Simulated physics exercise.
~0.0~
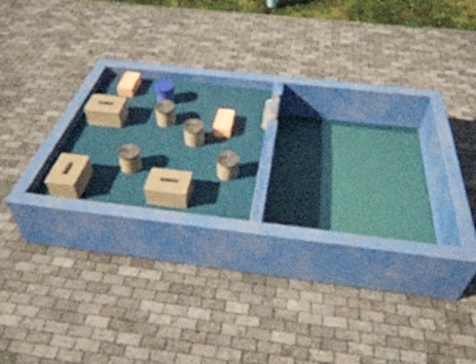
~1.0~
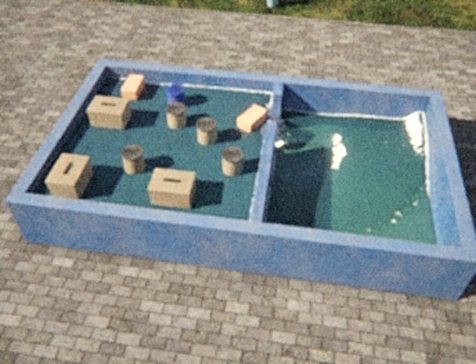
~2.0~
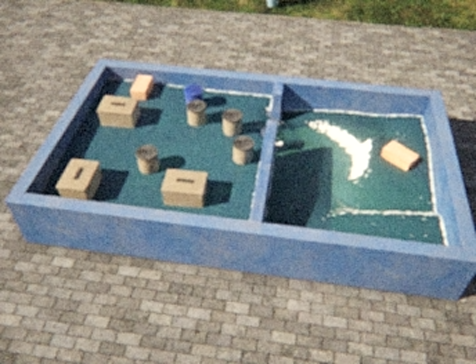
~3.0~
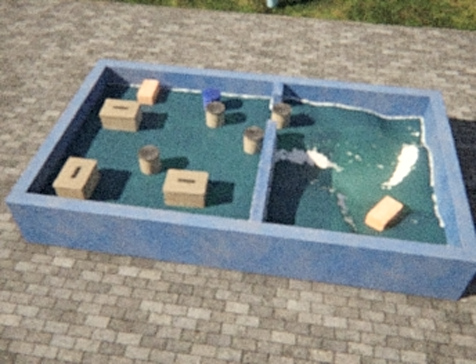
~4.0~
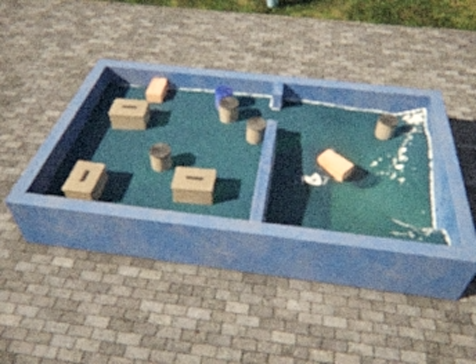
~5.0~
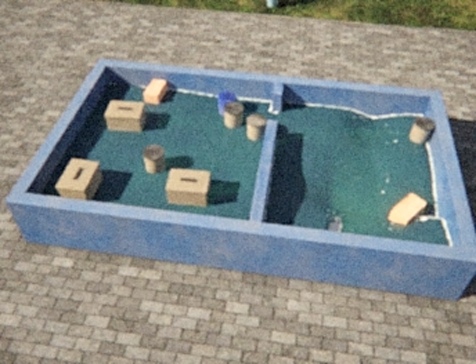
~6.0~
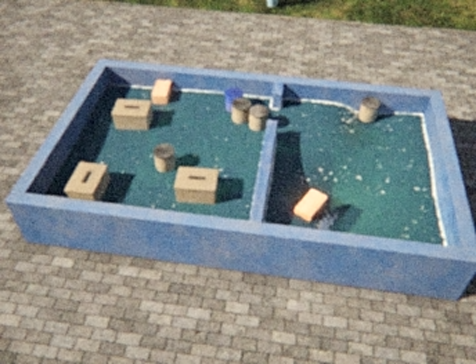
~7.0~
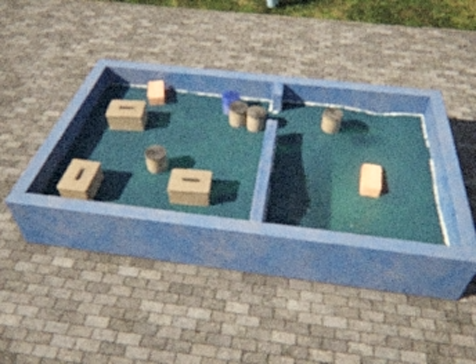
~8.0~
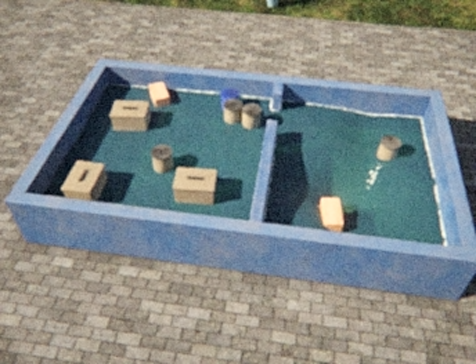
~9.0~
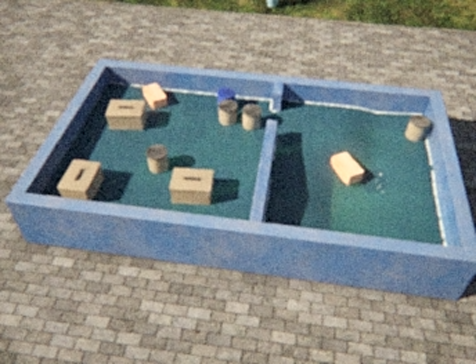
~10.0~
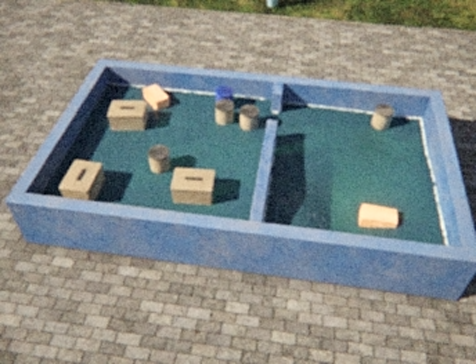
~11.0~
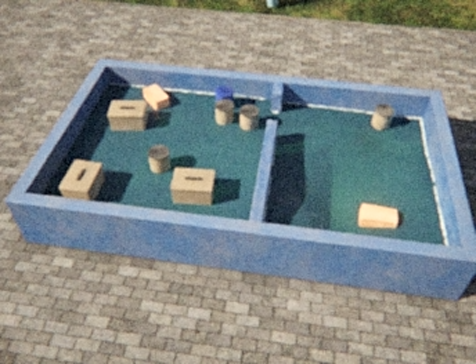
Water surges from the left half of a blue tank into the right, carrying a box and pail across before everything settles.
